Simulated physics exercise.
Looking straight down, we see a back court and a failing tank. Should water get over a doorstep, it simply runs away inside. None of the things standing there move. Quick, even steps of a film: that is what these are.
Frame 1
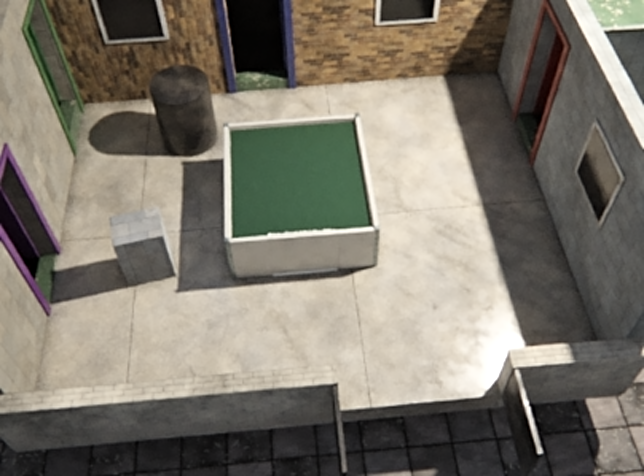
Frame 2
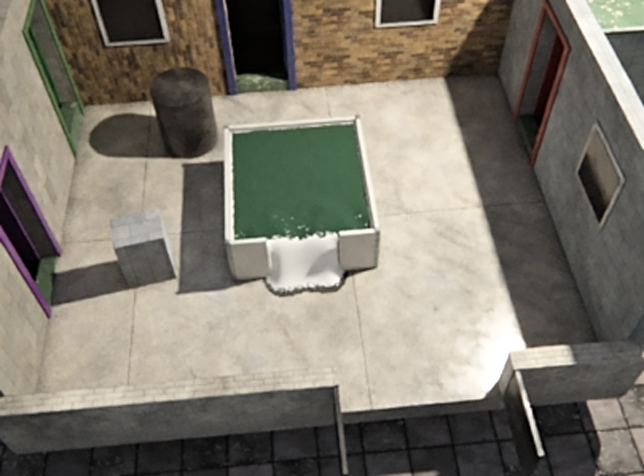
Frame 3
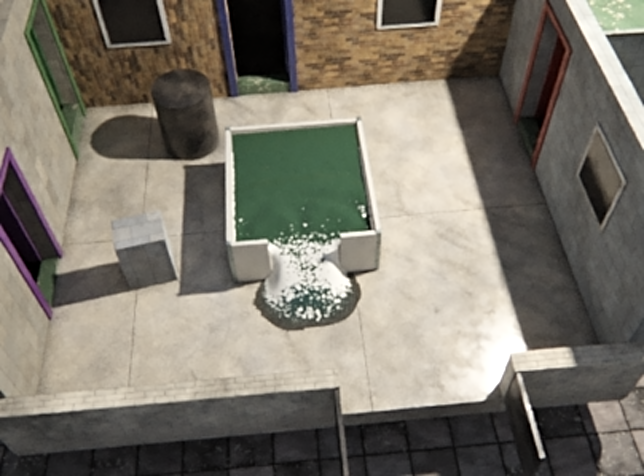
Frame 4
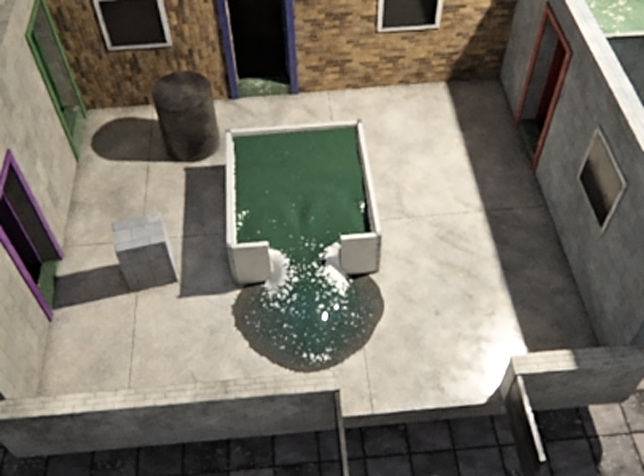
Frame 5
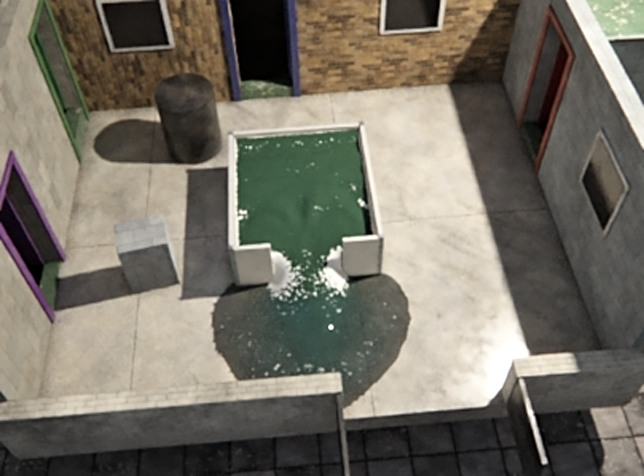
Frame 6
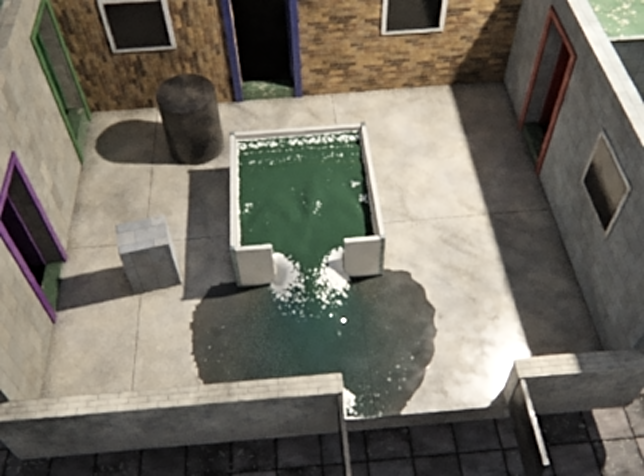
At the start, a white-walled tank of green water stands whole and still in a walled court beside a dark barrel and a grey block. Water then bursts through a gap in its front wall, foaming white, and spreads across the pale paving in a widening dark pool, reaching the low front wall.
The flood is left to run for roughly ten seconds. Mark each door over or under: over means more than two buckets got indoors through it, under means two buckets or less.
Purple door - over, blue door - under, green door - under, red door - under.
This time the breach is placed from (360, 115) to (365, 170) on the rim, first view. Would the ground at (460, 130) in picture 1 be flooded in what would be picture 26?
Verdict: Under water.
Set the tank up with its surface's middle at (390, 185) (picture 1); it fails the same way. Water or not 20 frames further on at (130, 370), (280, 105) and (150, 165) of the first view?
Readings in order: Flood; no flood; no flood.
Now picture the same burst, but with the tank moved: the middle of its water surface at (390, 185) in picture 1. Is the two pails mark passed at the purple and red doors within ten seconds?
Short version: Purple ends up below, red ends up below.
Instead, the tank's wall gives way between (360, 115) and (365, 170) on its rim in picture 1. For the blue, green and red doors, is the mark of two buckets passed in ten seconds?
Against the threshold, blue misses it, green misses it, red beats it.
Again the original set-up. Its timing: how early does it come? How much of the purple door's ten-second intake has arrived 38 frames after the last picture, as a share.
About 60 per cent.
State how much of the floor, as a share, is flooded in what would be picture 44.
About 55 in a hundred.
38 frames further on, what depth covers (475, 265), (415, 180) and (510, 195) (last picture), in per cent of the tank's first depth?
About 0, 0, 0 %.
A moment on, water covers 20 % of the floor; the purple door not reached, the blue door not reached, the green door not reached, the red door not reached.
Next, water covers 25 % of the floor; the purple door not reached, the blue door not reached, the green door not reached, the red door not reached.
Then, water covers 35 % of the floor; the purple door under two buckets in, the blue door not reached, the green door not reached, the red door not reached.
Later, water covers 55 % of the floor; the purple door over two buckets in, the blue door wet at the sill, nothing in, the green door wet at the sill, nothing in, the red door not reached.
In the end, water covers 70 % of the floor; the purple door over two buckets in, the blue door wet at the sill, nothing in, the green door wet at the sill, nothing in, the red door not reached.
